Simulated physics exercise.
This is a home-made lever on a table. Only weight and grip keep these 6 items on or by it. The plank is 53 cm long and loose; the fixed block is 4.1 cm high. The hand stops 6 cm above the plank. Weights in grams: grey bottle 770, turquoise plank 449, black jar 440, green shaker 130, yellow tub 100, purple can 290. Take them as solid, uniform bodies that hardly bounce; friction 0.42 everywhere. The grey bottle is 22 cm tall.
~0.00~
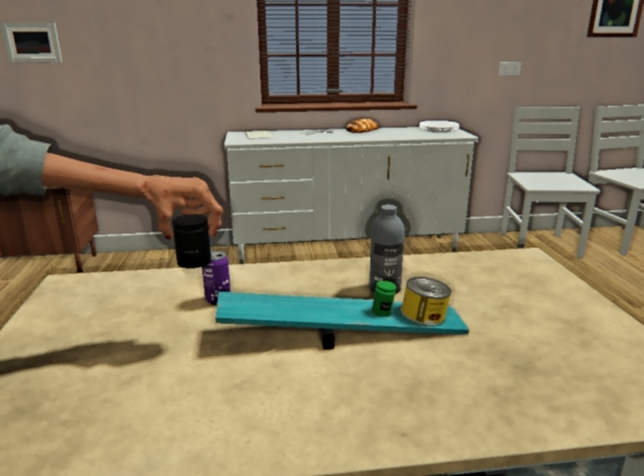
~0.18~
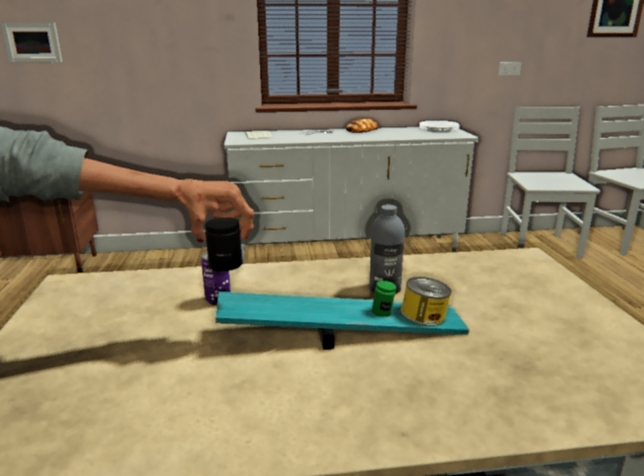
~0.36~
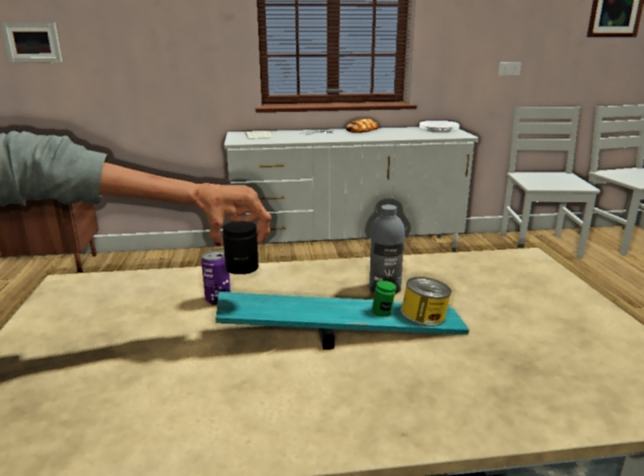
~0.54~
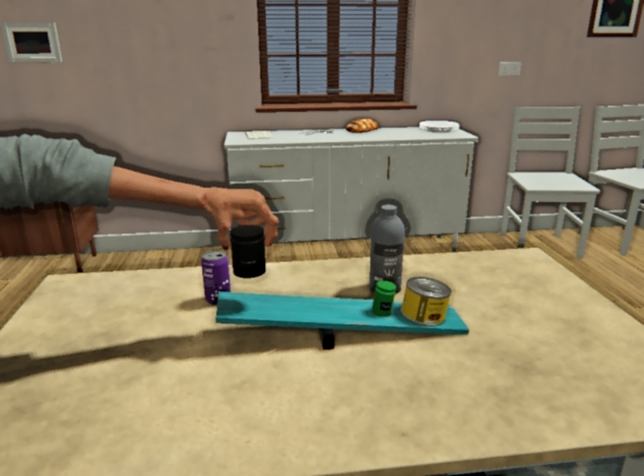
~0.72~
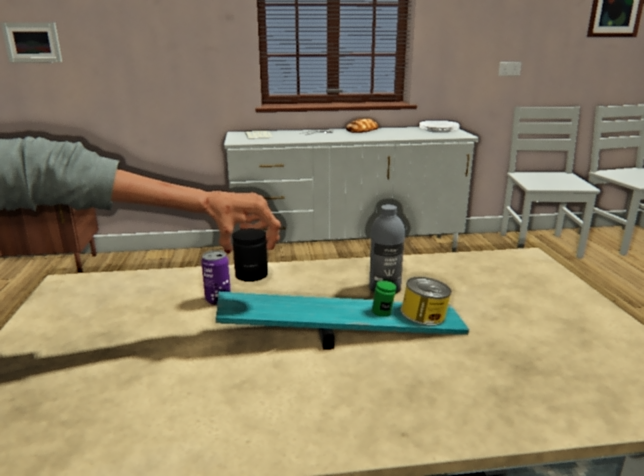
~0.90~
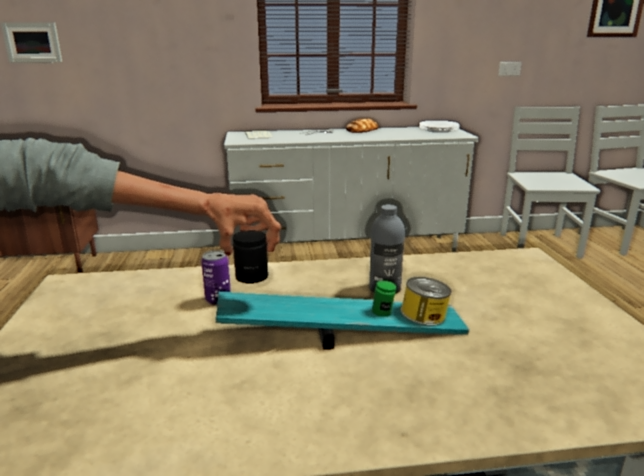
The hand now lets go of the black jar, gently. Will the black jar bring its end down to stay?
The plank comes down at its raised end.
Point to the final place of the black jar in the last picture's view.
At about (243, 309).
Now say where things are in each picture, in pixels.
In the first frame, 12 cm from its drop point; black jar (192, 241); grey bottle (387, 249).
In the second frame, 6 cm from its drop point; black jar (224, 244); green shaker (384, 299).
In the third frame, 3 cm from its drop point; black jar (241, 247); purple can (216, 278).
In the fourth frame, 1 cm from its drop point; black jar (248, 251); turquoise plank (343, 313).
Held still over the plank; black jar (250, 254); yellow tub (426, 301), in the fifth frame.
Held still over the plank; black jar (250, 257); grey bottle (387, 249), in the sixth frame.
After 1.20 s, plank at 7°, tipped the other way; black jar 7° off upright near (256, 299); yellow tub 15° off upright; green shaker 15° off upright.
After 1.30 s, plank at 10°, tipped the other way; black jar 12° off upright near (246, 308); yellow tub 28° off upright; green shaker 28° off upright.
In the end (2.0 s), plank at 11°, tipped the other way; not toppled but over 4 cm from the start, black jar, green shaker and yellow tub; the other 3 under 4 cm from the start. At the end, from the last picture's camera, black jar near (243, 309). The plank tips across.
